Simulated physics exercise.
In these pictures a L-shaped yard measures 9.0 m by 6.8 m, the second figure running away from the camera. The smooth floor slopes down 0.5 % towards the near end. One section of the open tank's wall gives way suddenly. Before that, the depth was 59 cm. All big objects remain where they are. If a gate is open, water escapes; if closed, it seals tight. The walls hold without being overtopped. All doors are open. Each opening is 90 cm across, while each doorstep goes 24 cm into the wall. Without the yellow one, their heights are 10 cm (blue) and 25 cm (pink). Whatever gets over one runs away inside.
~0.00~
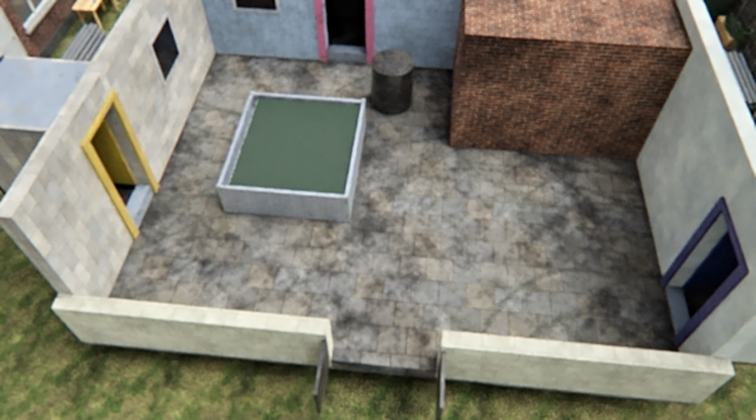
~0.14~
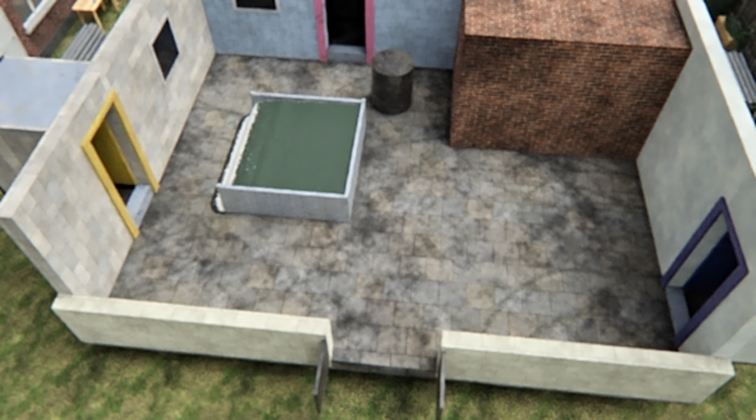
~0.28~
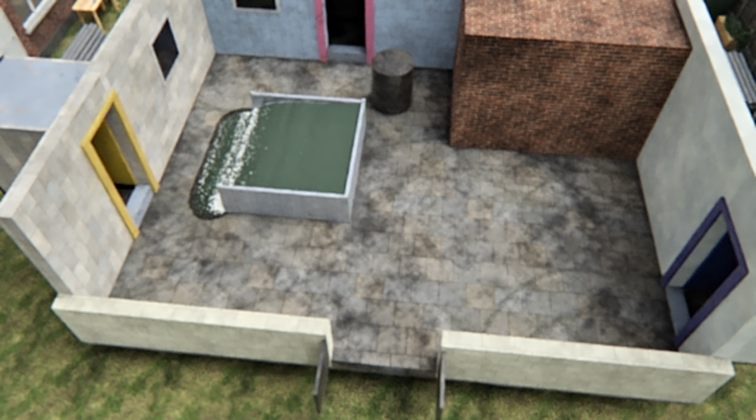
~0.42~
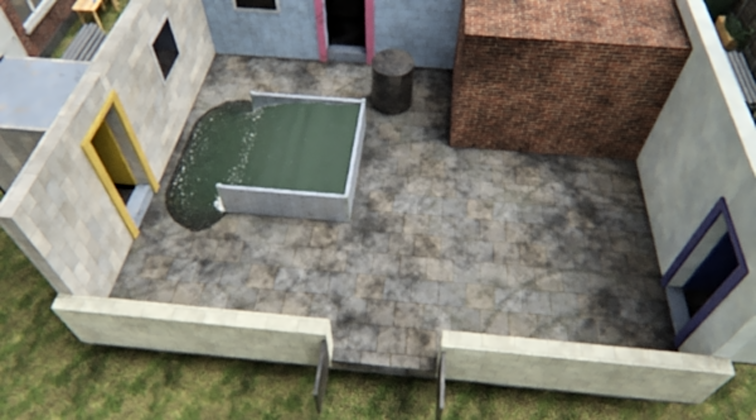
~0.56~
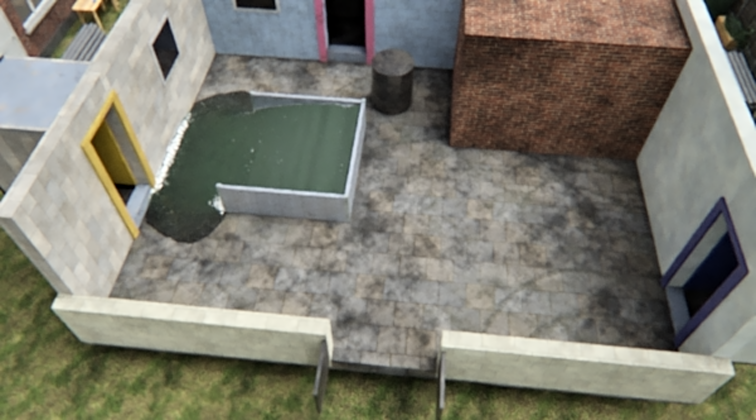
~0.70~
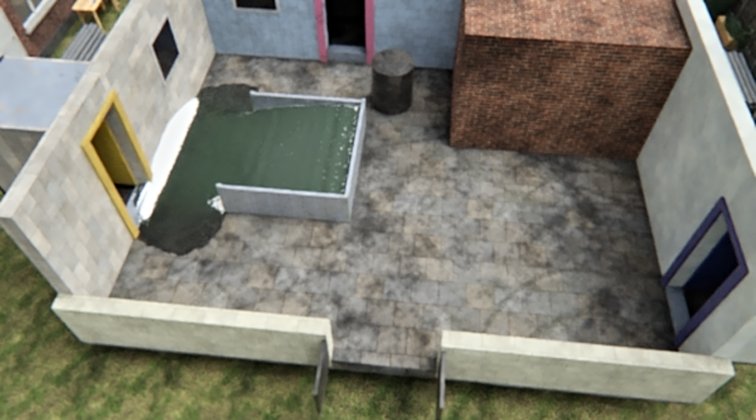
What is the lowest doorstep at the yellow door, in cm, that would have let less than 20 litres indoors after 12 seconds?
Roughly 27 cm.
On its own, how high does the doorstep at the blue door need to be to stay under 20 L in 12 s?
Blue door, minimum about 7.5 cm.
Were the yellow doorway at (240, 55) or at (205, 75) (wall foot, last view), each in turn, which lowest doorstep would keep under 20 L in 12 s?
You'd want roughly 28 cm there first, then roughly 17 cm.
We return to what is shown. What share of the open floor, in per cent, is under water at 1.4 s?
Wet: Close to 15 %.
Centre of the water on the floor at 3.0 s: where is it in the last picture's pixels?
It lies near (233, 167) in the last picture.
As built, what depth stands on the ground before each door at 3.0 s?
Door depths (cm): Blue = 0, yellow = 22, pink = 6.
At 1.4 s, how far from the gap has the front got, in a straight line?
Around 3.6 m from the gap.
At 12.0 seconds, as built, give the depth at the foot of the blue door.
It stands about 10.5 centimetres deep.
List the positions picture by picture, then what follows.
The first frame shows still water, 59 cm deep, in the open tank at (296, 144); the yellow door at (127, 175) is dry.
In the second frame, water pours out at (243, 155) and has run 0.3 m, to (216, 206); about 8 cm deep outside, 59 cm at the back.
In the third frame, the front is at (199, 179), 0.7 m from the gap at (243, 156); 1.6 m2 of floor is wet, 59 cm left at the back.
In the fourth frame, the gap is at (243, 156), the front 1.2 m out at (171, 194); the back of the open tank holds 59 cm.
In the fifth frame, water pours out at (243, 156) and has run 1.5 m, to (192, 107); about 9 cm deep outside, 57 cm at the back.
In the sixth frame, the gap is at (243, 157), the front 1.6 m out at (138, 232); the back of the open tank holds 50 cm; water is at the yellow door at (127, 175).
After 1.4 s water covers 15 % of the floor, deepest (46 cm) near (180, 156); 31 cm at the yellow door, 6 litres in over its 24 cm doorstep.
After 3.0 s water covers 30 % of the floor, deepest (35 cm) near (98, 322); 22 cm at the yellow door, 34 litres in over its 24 cm doorstep.
After 12.0 s water covers 100 % of the floor, deepest (12 cm) near (671, 367); 5 cm at the yellow door, 35 litres in over its 24 cm doorstep.
At the yellow door as built, the water arrived by 0.6 s and peaked near 32 cm at 1.8 s.
Run again over the same 12 s with other heights there, 31 litres in over 24.5 cm, 2 litres over 33.5 cm. The limit of 20 litres is kept from about 27 cm up.
